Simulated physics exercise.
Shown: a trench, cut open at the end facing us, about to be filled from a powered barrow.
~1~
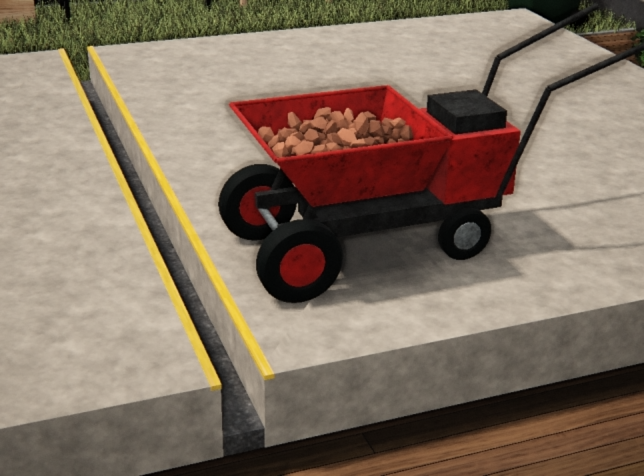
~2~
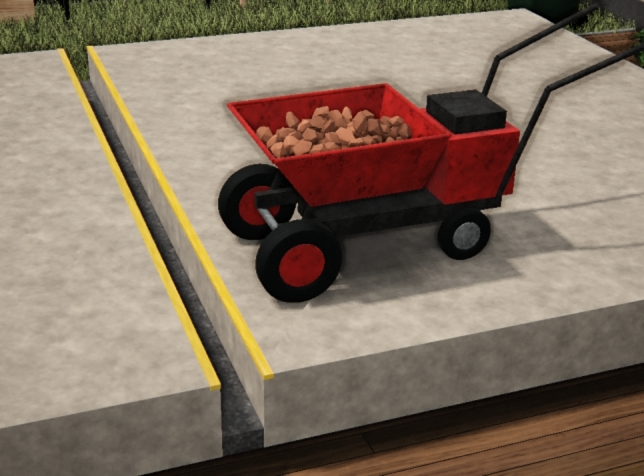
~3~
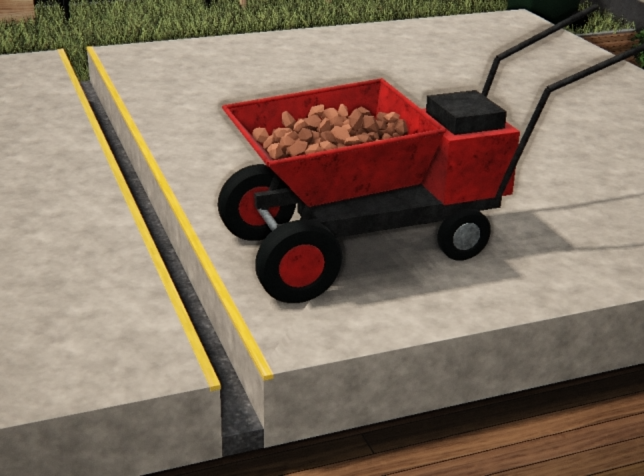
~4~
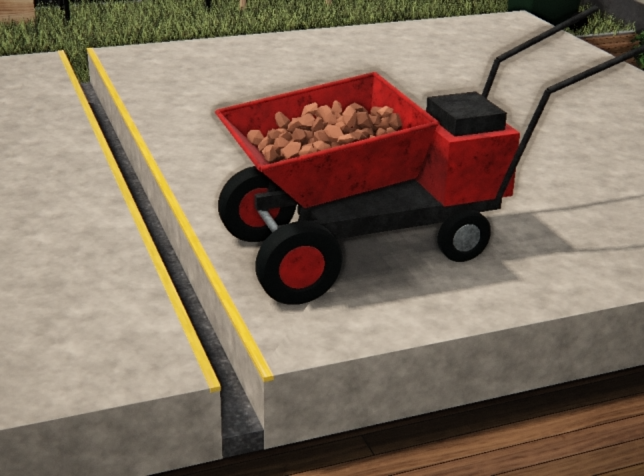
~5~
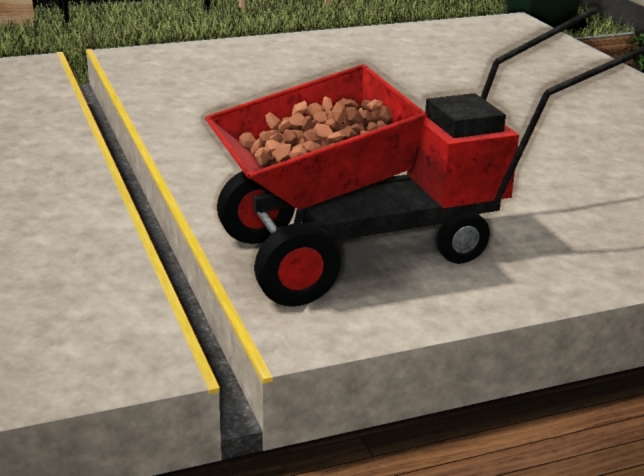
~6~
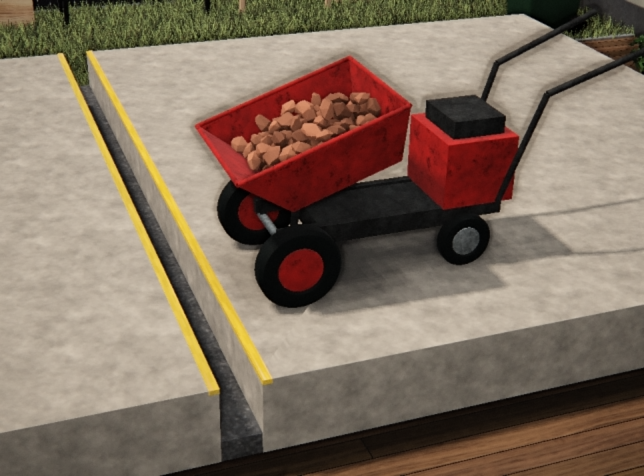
On a pale concrete slab beside a narrow, yellow-edged trench, a red powered barrow stood still, loaded with reddish rubble, then its skip slowly tilted forward to the left with the lumps still inside.
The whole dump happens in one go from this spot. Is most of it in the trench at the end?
Result: Mostly out.
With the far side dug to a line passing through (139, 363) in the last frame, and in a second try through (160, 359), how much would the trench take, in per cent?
The share would be 70 % first and 40 % second.
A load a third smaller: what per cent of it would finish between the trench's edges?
Roughly 0 percent of the load.
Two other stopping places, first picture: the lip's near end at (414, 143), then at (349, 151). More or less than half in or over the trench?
A minority / the bulk.
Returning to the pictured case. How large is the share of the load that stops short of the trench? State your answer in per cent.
0 percent.
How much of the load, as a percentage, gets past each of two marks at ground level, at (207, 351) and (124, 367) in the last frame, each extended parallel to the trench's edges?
Close to 90 and 40 per cent respectively.
Just after the last frame, skip tipped steeply; every one in the skip.
A moment on, skip tipped right over; roughly two thirds in the skip; roughly a quarter beyond it; just a few falling.
Further on, skip tipped right over; about a tenth in the skip; almost all beyond it.
When it is over, skip tipped right over; just a few in the skip; just a few in or heaped over the trench; almost all beyond it.
